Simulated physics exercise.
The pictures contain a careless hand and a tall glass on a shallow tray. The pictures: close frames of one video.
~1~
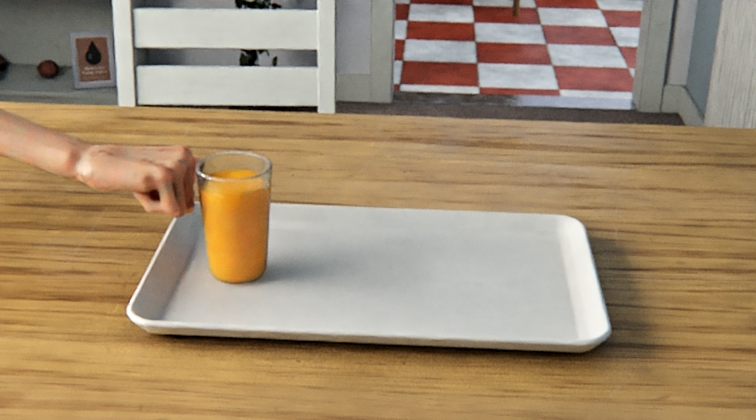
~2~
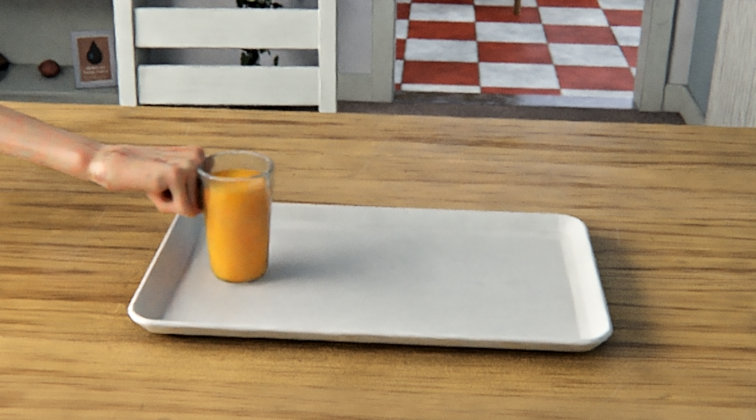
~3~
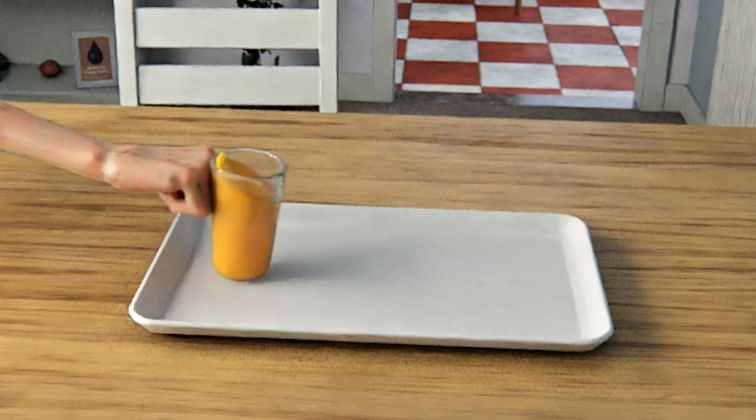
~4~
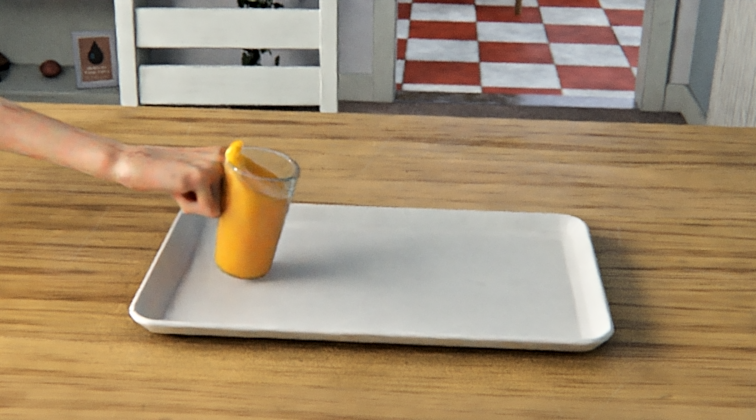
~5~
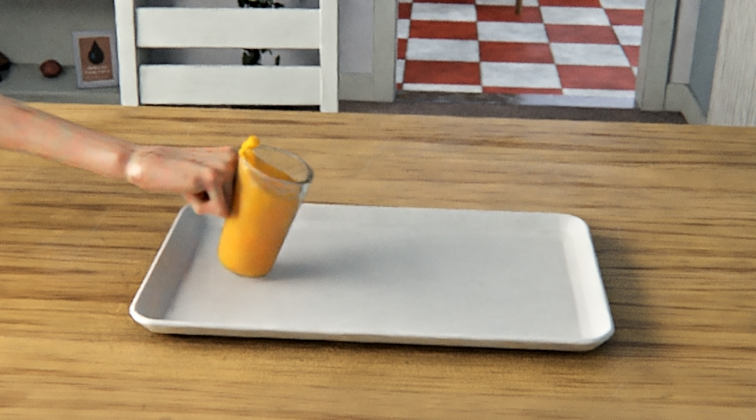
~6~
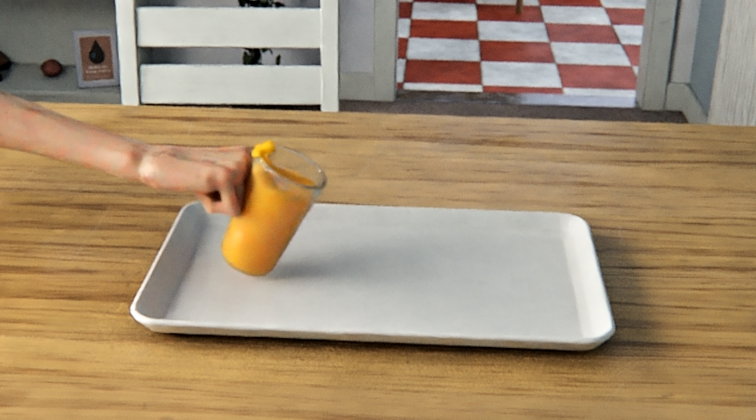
On a wooden table, a glass of orange juice stands upright near the left end of a white tray, with a hand touching its left side. The hand pushes rightward against the upper part of the glass, and the glass leans steadily to the right as the juice rises up its left side.
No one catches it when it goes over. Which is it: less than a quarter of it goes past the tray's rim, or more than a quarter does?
More than a quarter goes past the rim.
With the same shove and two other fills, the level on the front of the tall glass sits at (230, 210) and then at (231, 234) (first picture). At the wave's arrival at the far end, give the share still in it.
45 % and 45 %.
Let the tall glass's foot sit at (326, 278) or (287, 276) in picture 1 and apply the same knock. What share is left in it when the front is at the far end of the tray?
Respectively, some 60 and 60 percent.
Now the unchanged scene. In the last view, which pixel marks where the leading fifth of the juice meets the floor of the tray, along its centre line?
I'd point to somewhere close to pixel (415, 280).
A moment on, the tall glass lies on its side and 90 per cent is in the glass, 0 on the tray and 10 above or beyond its rim.
Next, the tall glass lies on its side and 50 per cent is in the glass, 43 on the tray and 7 above or beyond its rim.
Then the tall glass lies on its side and 28 per cent is in the glass, 57 on the tray and 15 above or beyond its rim.
Later the tall glass lies on its side and 15 per cent is in the glass, 49 on the tray and 37 above or beyond its rim.
Finally, 65 per cent is held by tray and glass, 35 is off the tray.
